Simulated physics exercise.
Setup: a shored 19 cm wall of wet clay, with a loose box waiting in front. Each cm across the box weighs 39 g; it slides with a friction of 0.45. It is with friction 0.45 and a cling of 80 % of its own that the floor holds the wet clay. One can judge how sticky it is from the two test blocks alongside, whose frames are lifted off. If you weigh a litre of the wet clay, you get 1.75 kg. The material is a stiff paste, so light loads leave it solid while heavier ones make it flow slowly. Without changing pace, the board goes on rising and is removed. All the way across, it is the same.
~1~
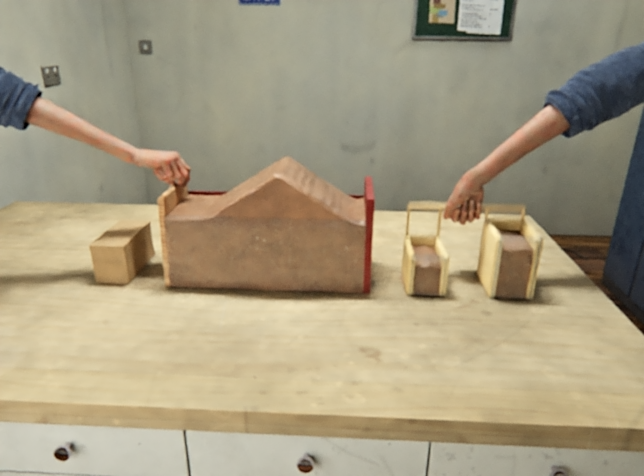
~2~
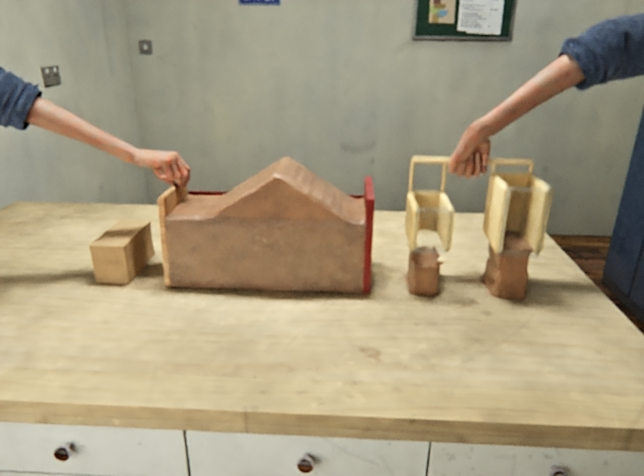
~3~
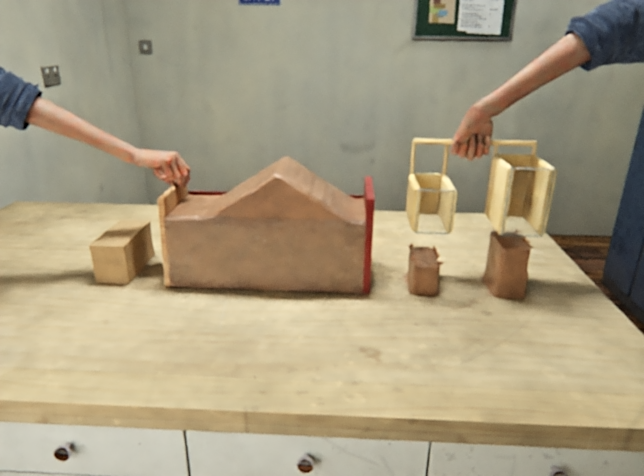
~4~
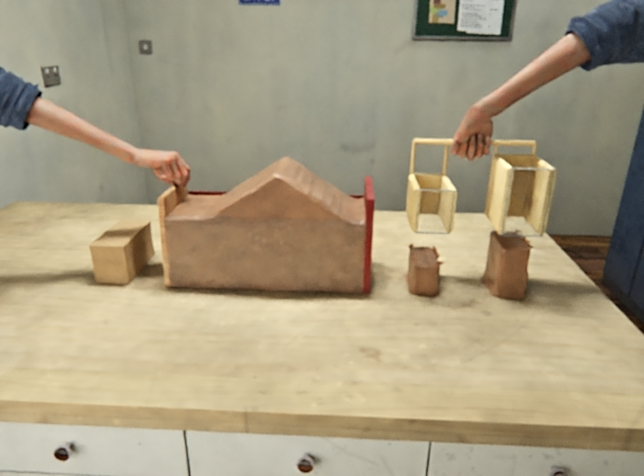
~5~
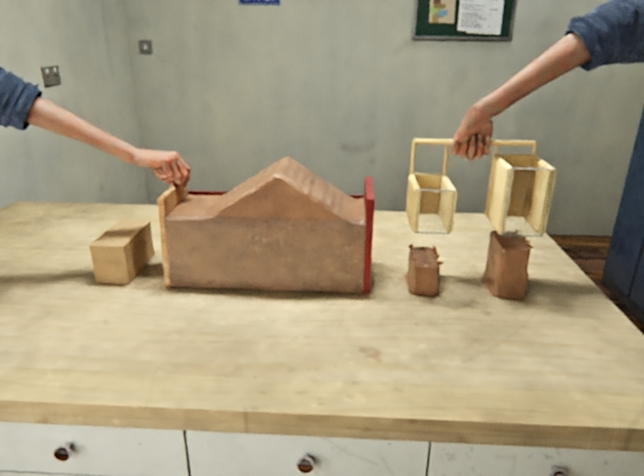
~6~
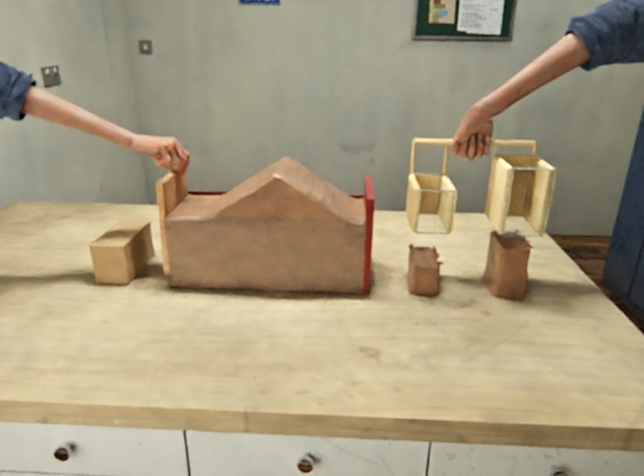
In this clip, a hand on the right lifts two joined wooden casings off two small brown clay blocks and holds them above, then a hand on the left raises the board beside a large peaked clay mass slightly.
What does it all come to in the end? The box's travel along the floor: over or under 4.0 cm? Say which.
The answer is under.
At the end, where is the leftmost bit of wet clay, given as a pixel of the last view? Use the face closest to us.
You'll find it close to (151, 284).
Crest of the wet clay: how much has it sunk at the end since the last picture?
The gap comes to roughly 3.5 centimetres.
Last picture + 0.21 s, the box has not moved.
Last picture + 0.44 s, the box has not moved.
Last picture + 0.68 s, the box has not moved.
Last picture + 0.91 s, the box has not moved.
Last picture + 1.39 s, the box has not moved.
